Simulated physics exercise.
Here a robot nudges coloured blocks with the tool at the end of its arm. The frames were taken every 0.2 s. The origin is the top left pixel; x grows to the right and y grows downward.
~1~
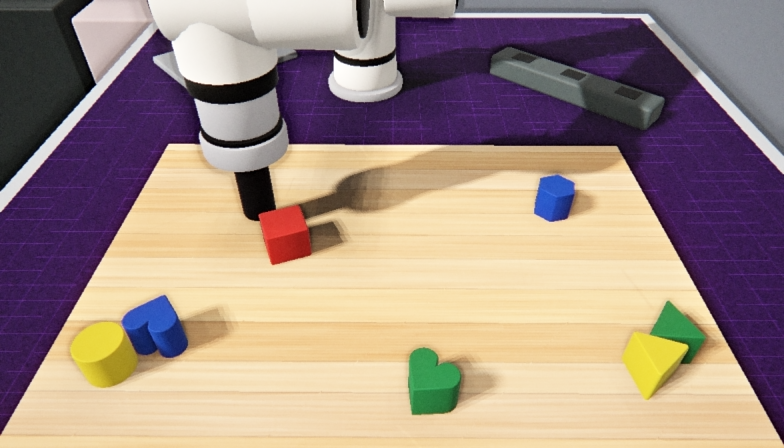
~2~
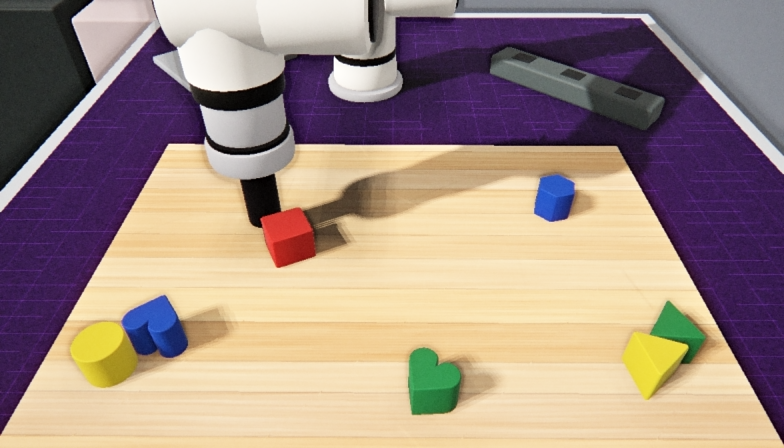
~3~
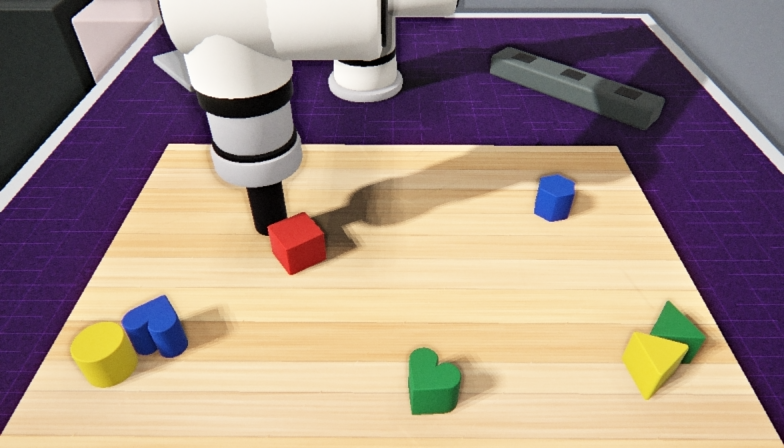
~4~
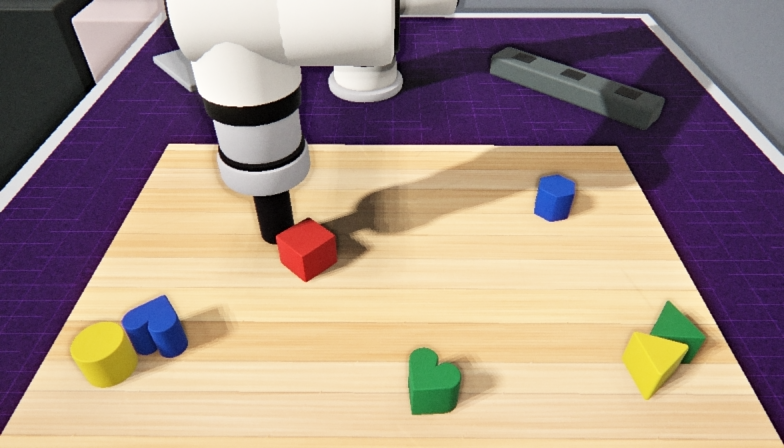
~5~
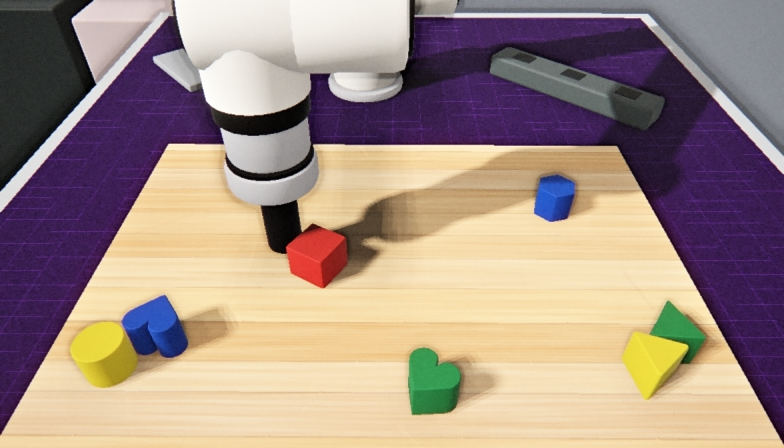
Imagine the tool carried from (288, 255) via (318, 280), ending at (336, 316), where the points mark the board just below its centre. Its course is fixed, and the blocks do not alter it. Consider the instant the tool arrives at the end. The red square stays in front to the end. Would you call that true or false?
That is false.
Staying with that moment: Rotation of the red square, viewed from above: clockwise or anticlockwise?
The sense of turning is anti-clockwise.
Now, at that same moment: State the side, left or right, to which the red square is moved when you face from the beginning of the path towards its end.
Over to the left.
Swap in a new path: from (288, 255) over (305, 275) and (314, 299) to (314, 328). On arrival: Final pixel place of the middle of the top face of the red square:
I'd place it at (351, 260), taking the centre of its top.
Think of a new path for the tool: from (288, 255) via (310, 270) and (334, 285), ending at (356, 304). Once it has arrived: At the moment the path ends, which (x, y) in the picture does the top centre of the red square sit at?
Answer: (398, 273).
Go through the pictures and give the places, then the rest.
The first picture shows tool's lower end (260, 212); red square (283, 221).
The second picture shows tool (266, 219); red square (286, 223).
The third picture shows tool (272, 227); red square (295, 229).
The fourth picture shows tool (279, 235); red square (305, 235).
The fifth picture shows tool (286, 244); red square (316, 242).
On the path given first. One third of the way, tool (307, 260); red square (343, 253), turned 20° anticlockwise.
Two thirds of the way, tool (324, 279); red square (365, 263), turned 45° anticlockwise.
At the end, tool (335, 304); red square (368, 264), turned 50° anticlockwise.
